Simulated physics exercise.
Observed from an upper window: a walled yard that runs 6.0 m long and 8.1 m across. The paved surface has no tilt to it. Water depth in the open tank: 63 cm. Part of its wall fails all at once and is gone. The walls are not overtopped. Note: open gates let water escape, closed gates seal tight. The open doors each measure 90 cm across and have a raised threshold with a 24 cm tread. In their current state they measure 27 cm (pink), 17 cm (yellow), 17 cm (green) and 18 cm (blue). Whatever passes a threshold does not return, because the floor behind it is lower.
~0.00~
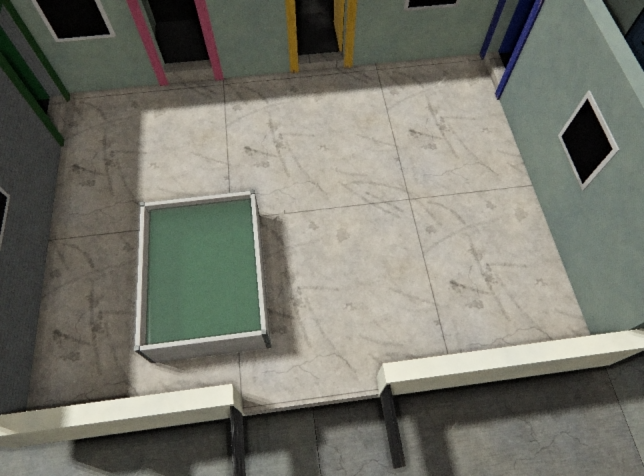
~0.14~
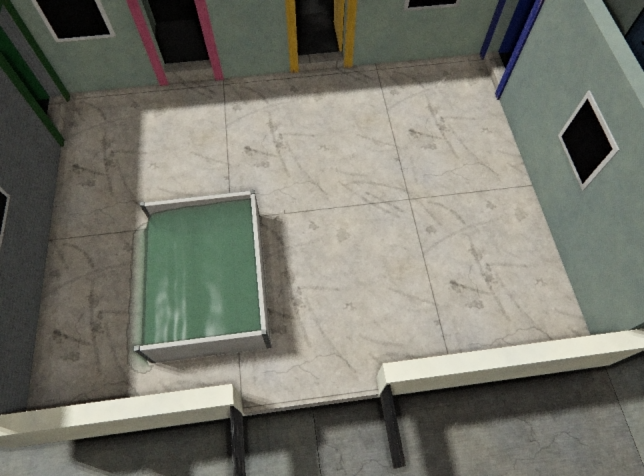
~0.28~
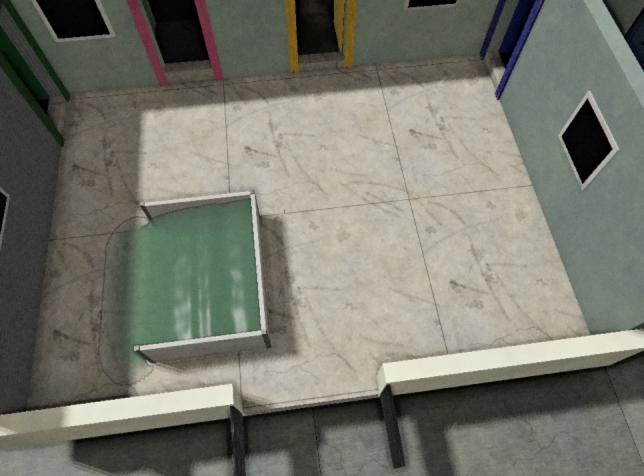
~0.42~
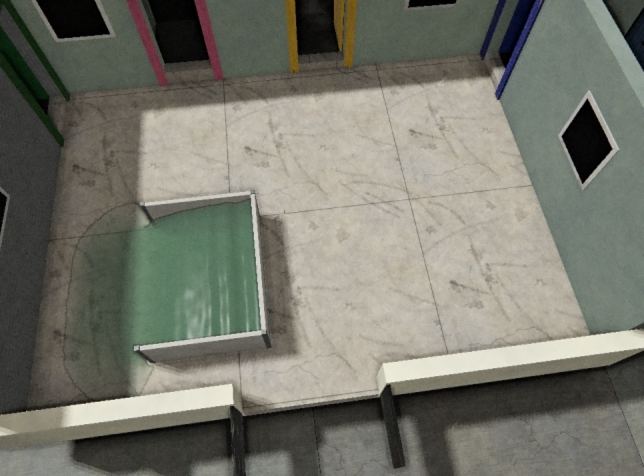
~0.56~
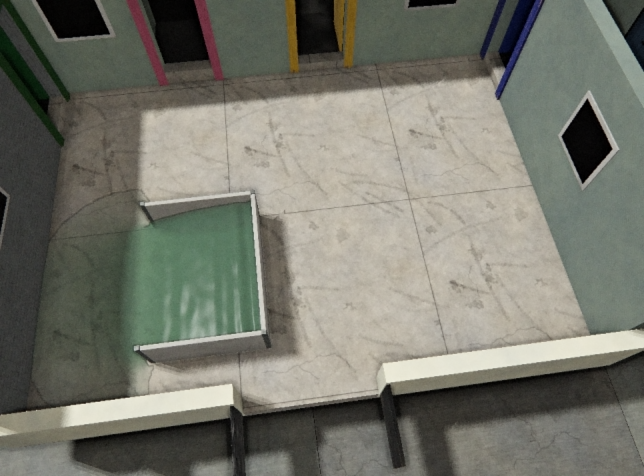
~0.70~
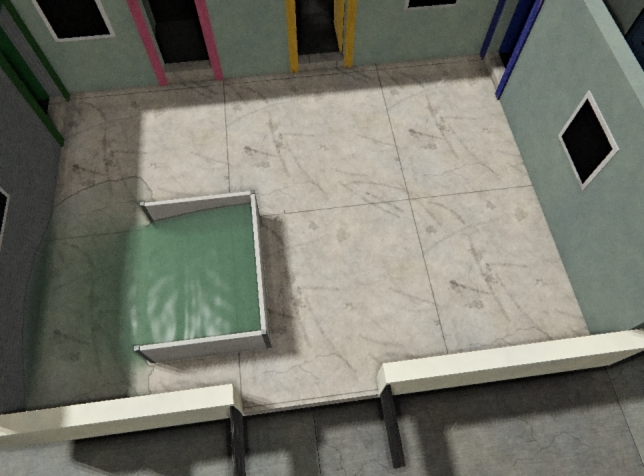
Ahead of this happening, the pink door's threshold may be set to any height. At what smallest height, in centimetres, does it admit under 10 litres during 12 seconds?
At about 9 centimetres.
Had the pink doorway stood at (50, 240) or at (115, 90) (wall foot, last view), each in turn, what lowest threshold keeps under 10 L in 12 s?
First place around 30 cm, second around 20 cm.
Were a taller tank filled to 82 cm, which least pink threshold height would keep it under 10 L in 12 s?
About 12.5 cm.
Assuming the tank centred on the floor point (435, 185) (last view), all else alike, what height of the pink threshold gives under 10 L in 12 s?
Some 7.0 cm.
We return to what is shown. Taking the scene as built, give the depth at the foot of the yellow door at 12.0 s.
Depth: Near 3.0 cm.
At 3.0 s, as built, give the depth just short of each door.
Depths in cm - pink: 10, yellow: 0, green: 13, blue: 0.
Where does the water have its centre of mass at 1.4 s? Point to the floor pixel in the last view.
It lies near (132, 293) in the last picture.
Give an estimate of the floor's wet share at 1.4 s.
Around 15 per cent of the free floor.
After 1.4 s water covers 15 % of the floor, deepest (49 cm) near (26, 424); it has not reached the pink door.
After 3.0 s water covers 30 % of the floor, deepest (28 cm) near (68, 102); 10 cm at the pink door, 0 litres in over its 27 cm threshold.
After 12.0 s water covers 95 % of the floor, deepest (7 cm) near (549, 353); 5 cm at the pink door, 0 litres in over its 27 cm threshold.
At the pink door as built, the water arrived by 2.8 s and peaked near 13 cm at 3.4 s.
With a threshold of 7.5 cm, 19 litres would have come in within the 12 s; with 10.5 cm, 4 litres. So under 10 litres takes about 9 cm.
